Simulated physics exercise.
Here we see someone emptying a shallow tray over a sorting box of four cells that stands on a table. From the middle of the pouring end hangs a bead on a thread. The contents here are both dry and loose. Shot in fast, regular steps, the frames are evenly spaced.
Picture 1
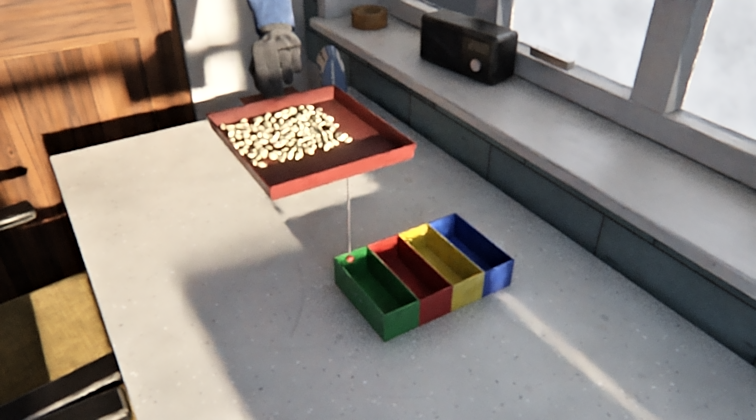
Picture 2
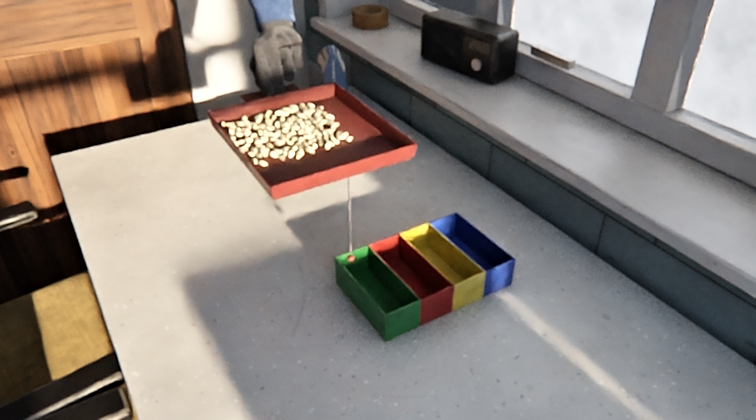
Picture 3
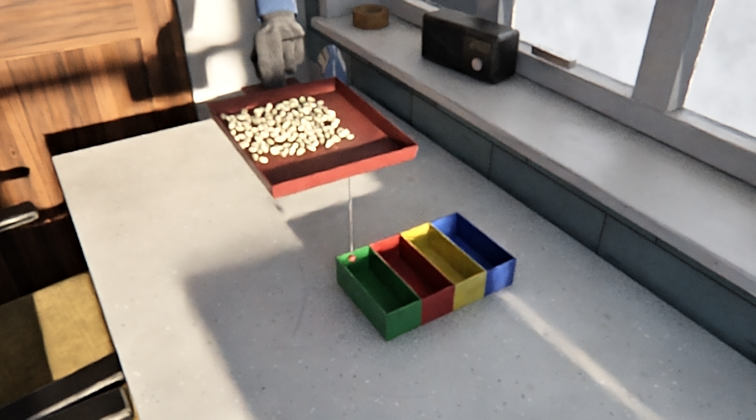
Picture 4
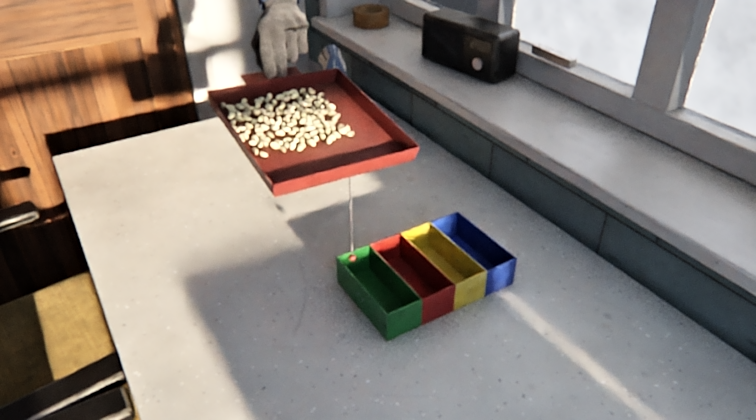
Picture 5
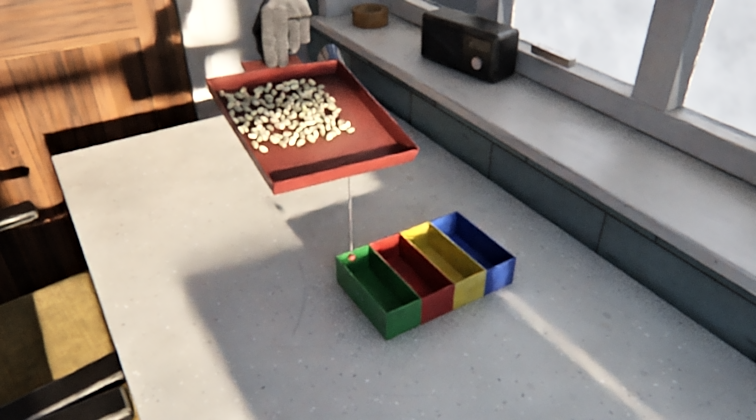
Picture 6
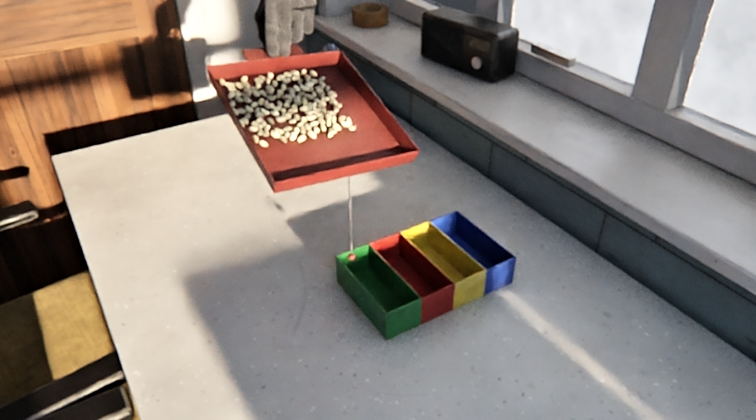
The clip opens on a shallow red tray of white beans, held level above a table beside a box with green, red, yellow and blue cells. A gloved hand at the tray's far side then rises, lifting that edge so the tray tilts gradually toward its near right corner, while the box stays still.
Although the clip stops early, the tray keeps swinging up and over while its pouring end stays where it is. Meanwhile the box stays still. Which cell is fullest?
The red cell.
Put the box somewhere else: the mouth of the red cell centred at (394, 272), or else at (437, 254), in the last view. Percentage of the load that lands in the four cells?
In order, about 100 and 70 in a hundred.
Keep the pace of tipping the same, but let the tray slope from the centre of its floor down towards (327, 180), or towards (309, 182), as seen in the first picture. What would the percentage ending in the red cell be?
I'd put it at some 0 % and then some 0 %.
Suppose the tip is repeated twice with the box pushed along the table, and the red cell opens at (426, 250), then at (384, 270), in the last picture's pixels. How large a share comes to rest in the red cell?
Respectively 40 % and 40 %.
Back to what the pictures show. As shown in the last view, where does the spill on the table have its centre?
Centre: Roughly (328, 353).
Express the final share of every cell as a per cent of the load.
Green cell near 30; red cell near 50; yellow cell near 20; blue cell near 0.
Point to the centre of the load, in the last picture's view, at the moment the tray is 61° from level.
(364, 153).
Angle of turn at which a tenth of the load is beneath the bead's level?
Near 90 degrees.
Just after the last frame, tray tipped steeply; almost all on the tray; just a few falling or outside the box.
A moment on, tray tipped right over; the larger part on the tray; about a tenth in the yellow cell; just a few in the green cell; just a few in the red cell; just a few falling or outside the box.
Further on, tray tipped past a quarter turn; roughly half in the red cell; roughly a quarter in the green cell; roughly a quarter in the yellow cell; about a tenth falling or outside the box.
When it is over, tray tipped past a quarter turn; roughly half in the red cell; roughly a quarter in the green cell; roughly a quarter in the yellow cell; not one in the blue cell; about a tenth outside the box.
